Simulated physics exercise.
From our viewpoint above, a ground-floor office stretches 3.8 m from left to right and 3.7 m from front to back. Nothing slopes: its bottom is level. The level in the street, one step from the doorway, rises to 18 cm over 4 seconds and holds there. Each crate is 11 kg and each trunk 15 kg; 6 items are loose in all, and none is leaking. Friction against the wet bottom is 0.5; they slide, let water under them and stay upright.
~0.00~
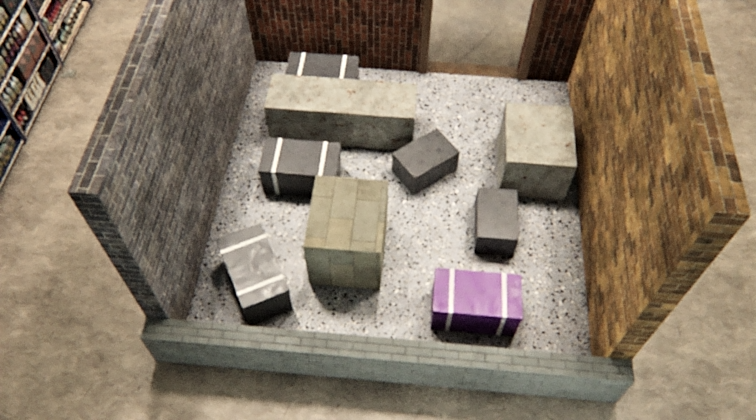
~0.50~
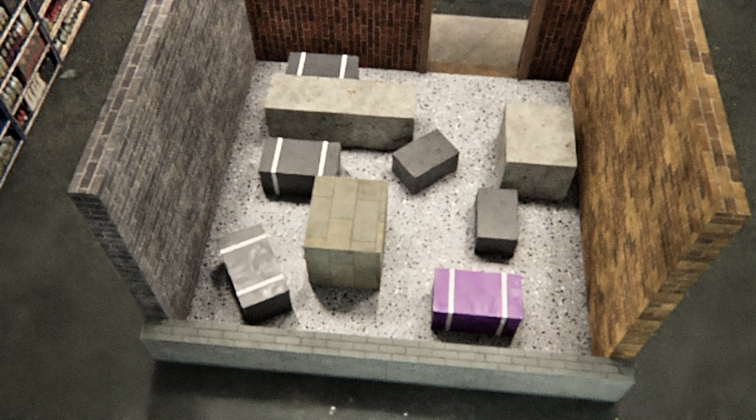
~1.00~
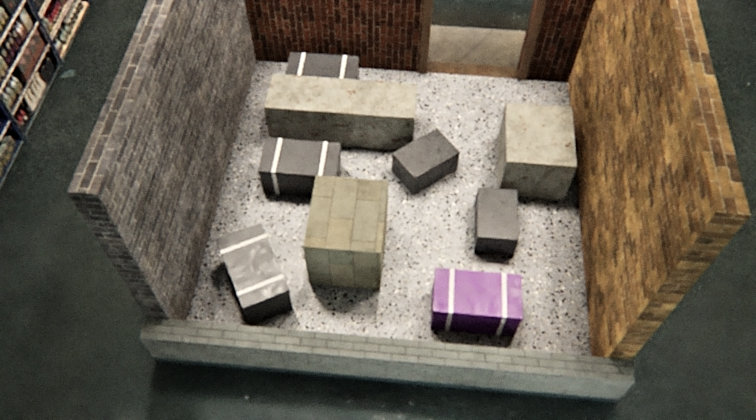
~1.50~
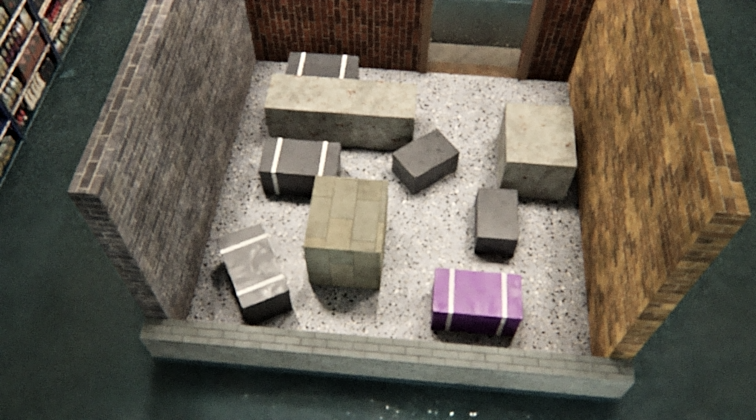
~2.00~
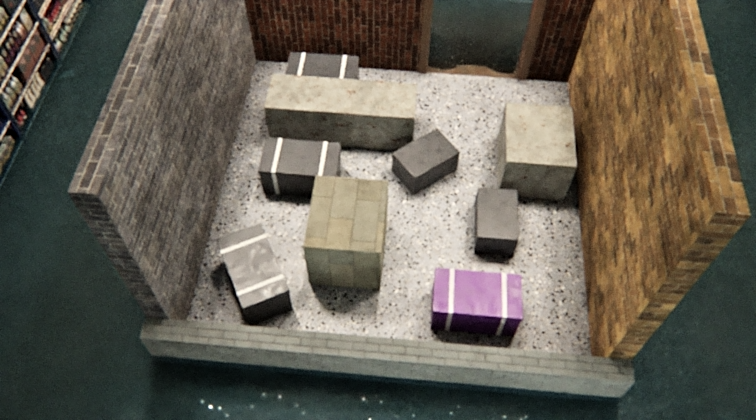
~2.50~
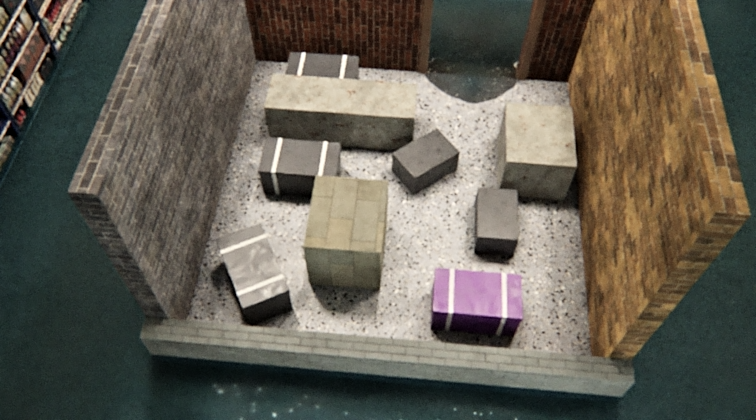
Open-topped brick-walled room seen from above, dark water spreading around the outside and just entering the doorway while boxes stay still.
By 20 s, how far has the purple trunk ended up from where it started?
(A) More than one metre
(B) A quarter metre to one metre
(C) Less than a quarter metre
B.
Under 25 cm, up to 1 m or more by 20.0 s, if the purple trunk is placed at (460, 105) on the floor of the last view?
I'd say it goes a long distance.
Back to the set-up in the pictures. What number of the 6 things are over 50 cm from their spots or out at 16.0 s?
By that point, 4.
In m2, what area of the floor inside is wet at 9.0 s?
Flooded: Near 11.0 m2.
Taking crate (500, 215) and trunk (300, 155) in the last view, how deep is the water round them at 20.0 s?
I'd put it at 14 cm and 16 cm respectively.
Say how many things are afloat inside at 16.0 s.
I get 6.
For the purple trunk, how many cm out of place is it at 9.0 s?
It is about 20 cm out of place by then.
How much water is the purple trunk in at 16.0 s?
Close to 12 centimetres.
After 4.0 s the purple trunk is near (478, 293), 0.0 m from its start, aground; 0 afloat.
After 9.0 s the purple trunk is near (489, 306), 0.2 m from its start, afloat; 3 afloat.
After 16.0 s the purple trunk is near (539, 252), 0.7 m from its start, afloat; 6 afloat.
After 20.0 s the purple trunk is near (432, 291), 0.4 m from its start, afloat; 6 afloat.
